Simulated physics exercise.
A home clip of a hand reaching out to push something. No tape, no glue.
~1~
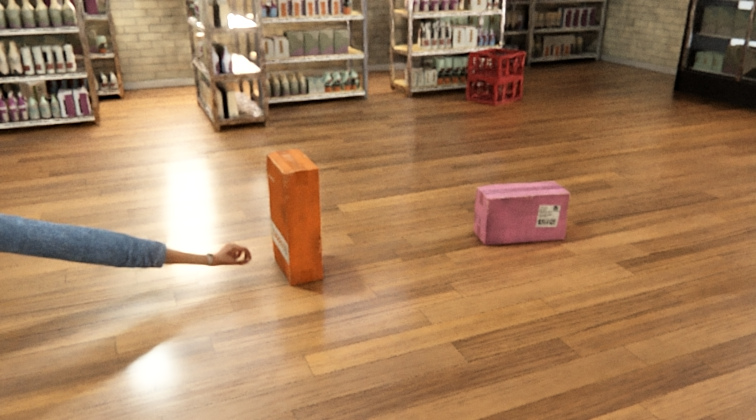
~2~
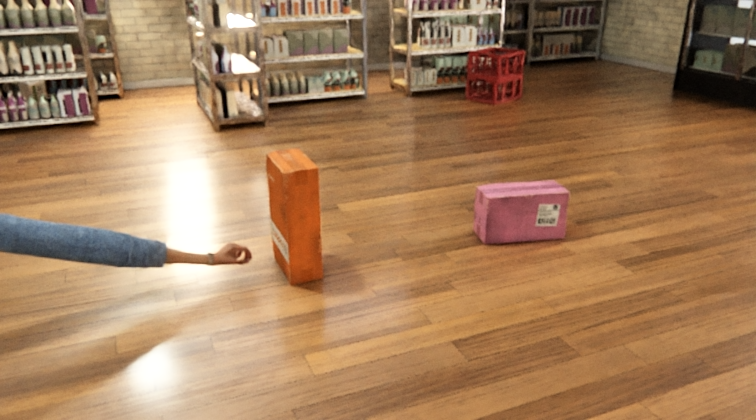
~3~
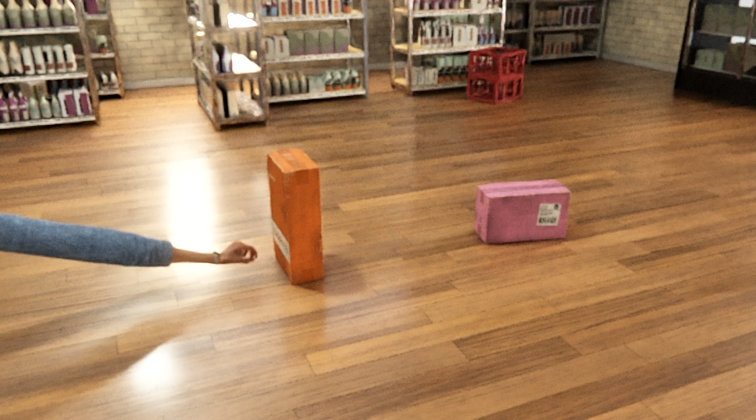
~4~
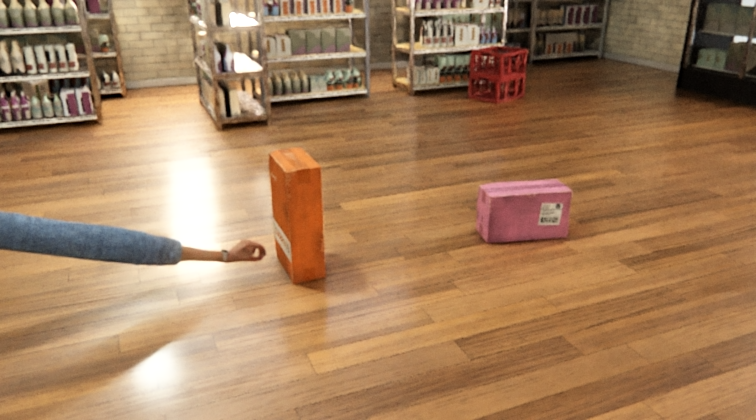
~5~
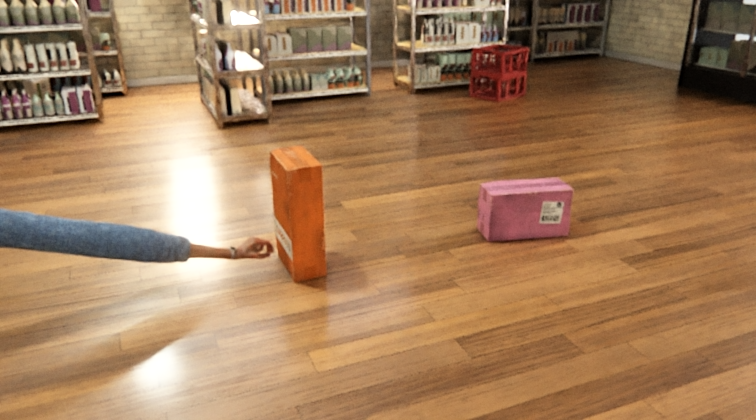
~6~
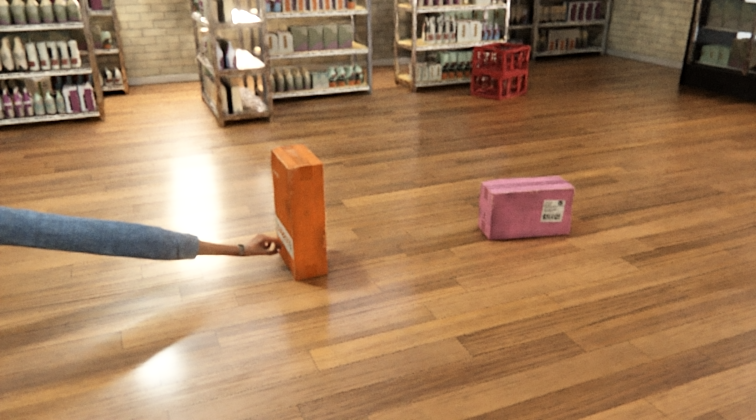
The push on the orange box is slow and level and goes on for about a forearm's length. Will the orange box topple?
The orange box keeps standing.
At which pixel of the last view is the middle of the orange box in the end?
At about (376, 199).
Then, 0.30 s later than the last frame, orange box tilted by 3° near (321, 207).
Then, 0.60 s later than the last frame, orange box moved about its own width near (343, 204).
Then, 0.90 s later than the last frame, orange box moved about its own width near (366, 200).
When it is over, moved from the start, orange box. End places, in pixels of the last picture, orange box near (376, 199).
